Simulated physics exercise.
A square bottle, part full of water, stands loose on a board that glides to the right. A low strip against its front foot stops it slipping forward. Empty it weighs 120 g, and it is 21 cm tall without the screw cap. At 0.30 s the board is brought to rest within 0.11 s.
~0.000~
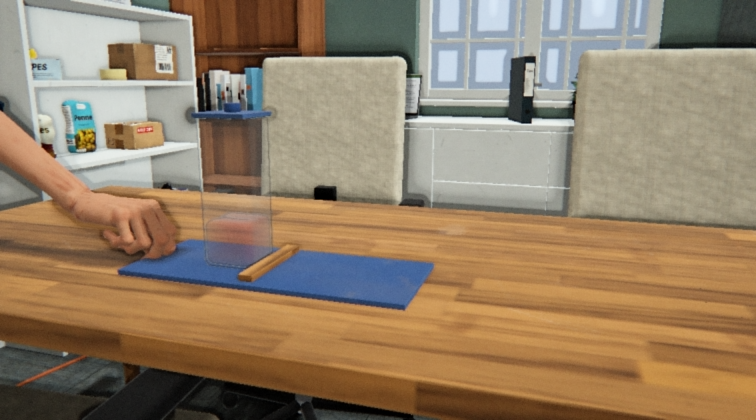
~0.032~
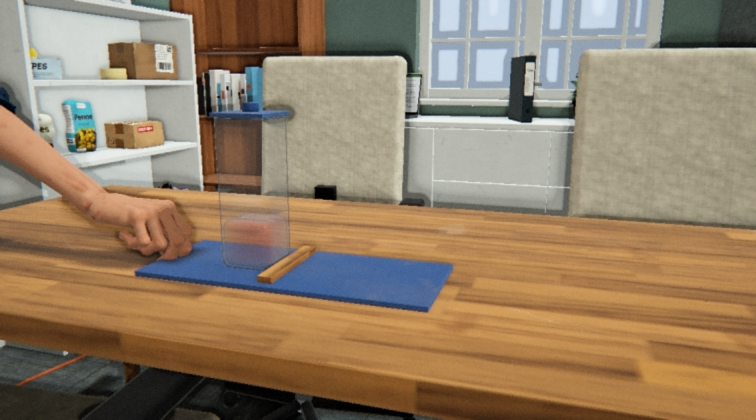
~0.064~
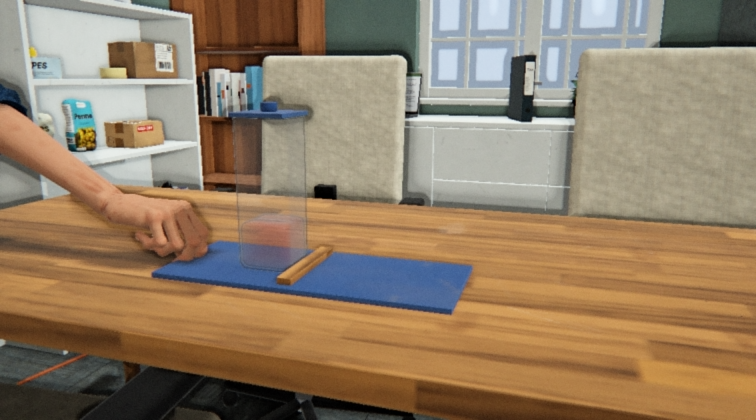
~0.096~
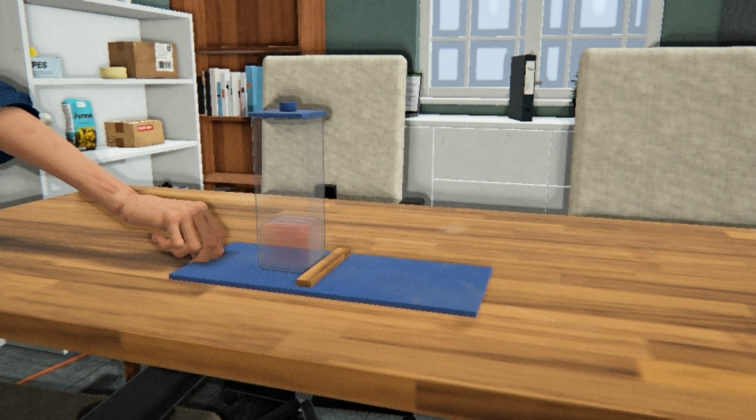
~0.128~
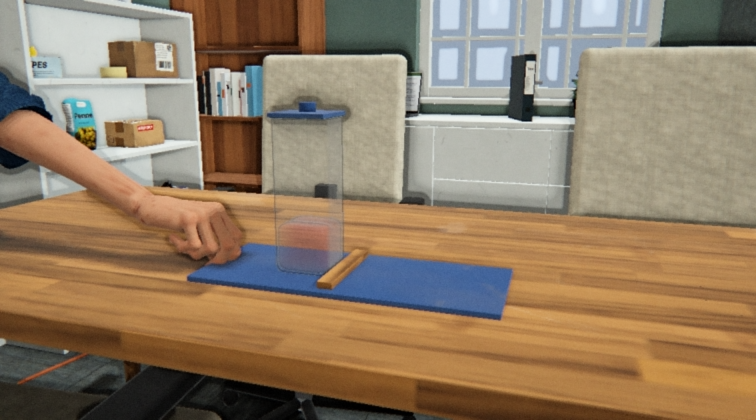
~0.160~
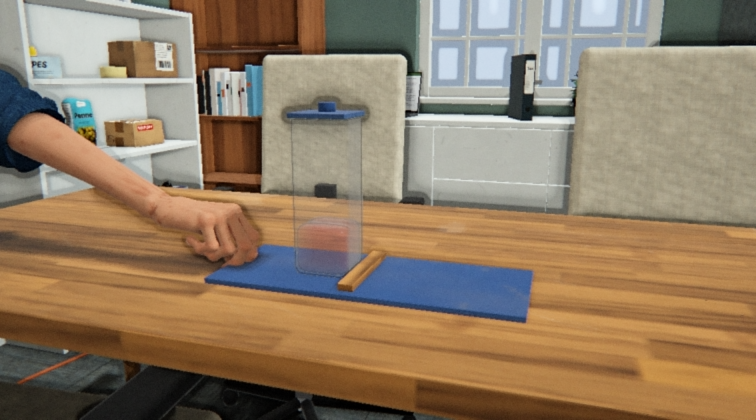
A blue board glides steadily to the right across a striped wooden table, seen from slightly above in a room with cream chairs, shelves and a window behind. On it stand a tall, clear square bottle with a blue cap and reddish contents low inside, and a small wooden strip just to its right. A hand at the board's left end travels along with it, while the camera stays still.
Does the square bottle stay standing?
The square bottle stays up.
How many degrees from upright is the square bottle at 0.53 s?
It is at some 4°.
After 0.41 s the board moves at 0.00 m/s; the square bottle leans 5°.
After 0.53 s the square bottle leans 4°.
After 0.69 s the square bottle stands where it began.
After 0.91 s the square bottle stands where it began.
In the end the square bottle stands where it began.
